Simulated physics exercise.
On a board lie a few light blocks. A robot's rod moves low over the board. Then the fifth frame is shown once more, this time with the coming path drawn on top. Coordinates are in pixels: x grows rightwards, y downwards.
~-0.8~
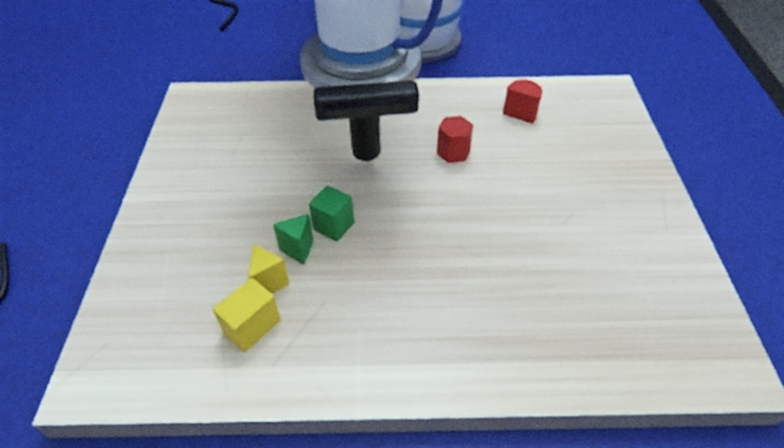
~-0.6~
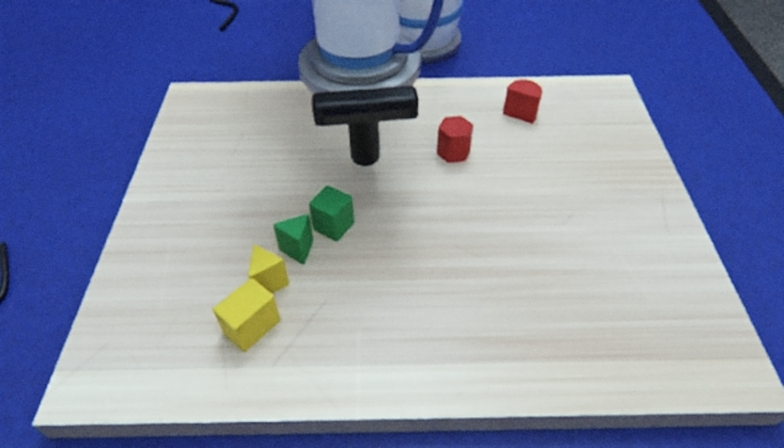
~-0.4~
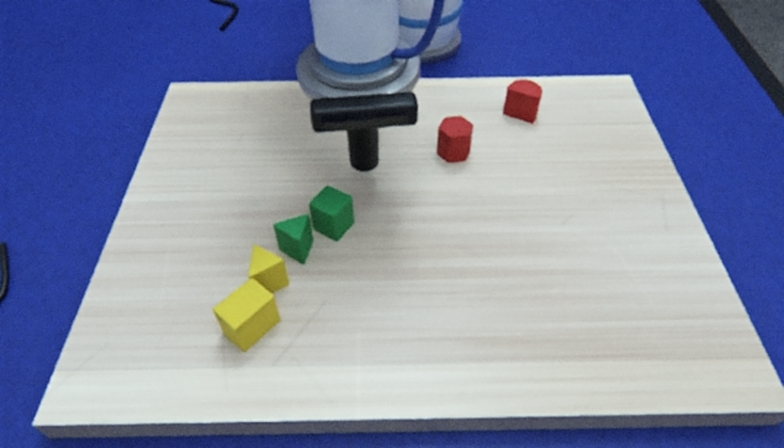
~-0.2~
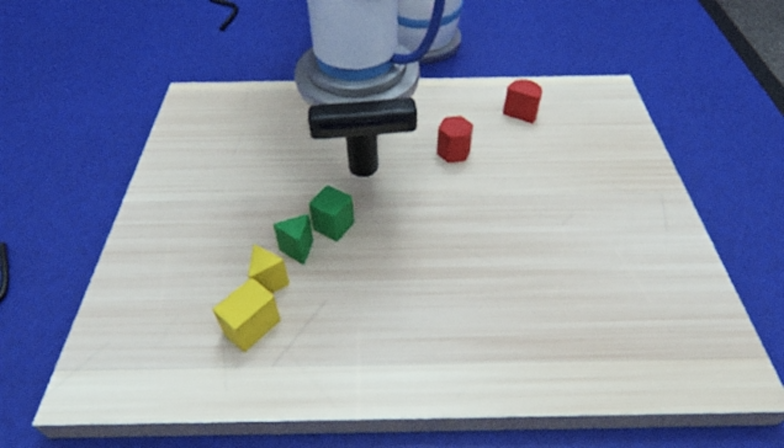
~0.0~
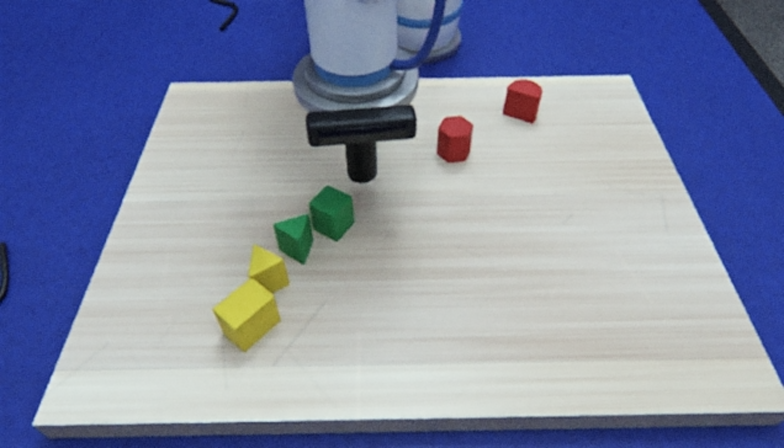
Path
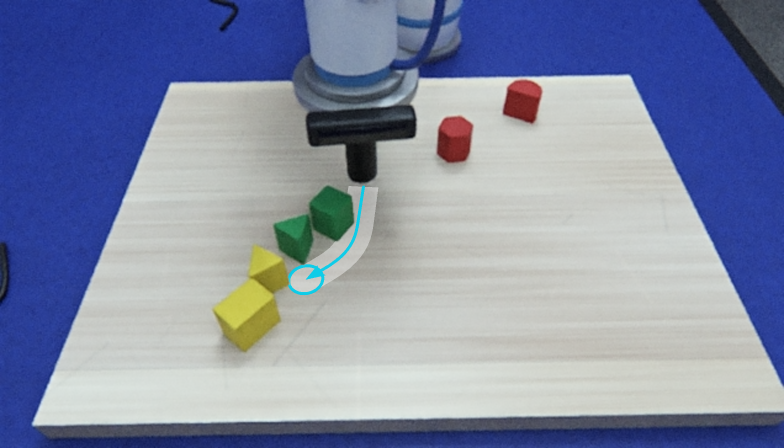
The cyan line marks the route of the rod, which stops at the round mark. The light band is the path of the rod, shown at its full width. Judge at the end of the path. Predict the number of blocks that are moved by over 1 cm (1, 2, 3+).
Blocks displaced: 2.
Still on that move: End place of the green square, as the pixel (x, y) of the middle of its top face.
Answer: (306, 219).
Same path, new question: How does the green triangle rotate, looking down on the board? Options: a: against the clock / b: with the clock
Letter a.
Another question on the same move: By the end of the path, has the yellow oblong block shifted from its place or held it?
Still in place.
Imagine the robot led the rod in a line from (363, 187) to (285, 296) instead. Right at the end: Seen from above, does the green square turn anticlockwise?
That would be a no.
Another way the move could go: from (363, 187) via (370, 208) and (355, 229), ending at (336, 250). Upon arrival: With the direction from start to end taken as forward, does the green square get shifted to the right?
My answer is yes.
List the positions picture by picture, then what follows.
In the first frame, rod tip (366, 153); block tops, yellow oblong block (243, 302); yellow triangle (262, 260); green triangle (293, 225); green square (330, 200).
In the second frame, rod (366, 158); blocks unchanged.
In the third frame, rod (365, 163); blocks unchanged.
In the fourth frame, rod (364, 169); blocks unchanged.
In the fifth frame, rod (363, 174); yellow oblong block (243, 302); yellow triangle (262, 260); green triangle (293, 225); green square (330, 200).
Path on the board, from (363, 187) over (358, 219) and (344, 253) to (306, 279).
On the path given first. One third of the way, rod (357, 207); green square (326, 205), turned 25° clockwise.
Two thirds of the way, rod (342, 242); green triangle (278, 226), turned 20° anticlockwise; green square (311, 217), turned 80° clockwise.
At the end, rod (303, 268); yellow oblong block in place; yellow triangle in place; green triangle (274, 225), turned 35° anticlockwise; green square (306, 219), turned 105° clockwise.
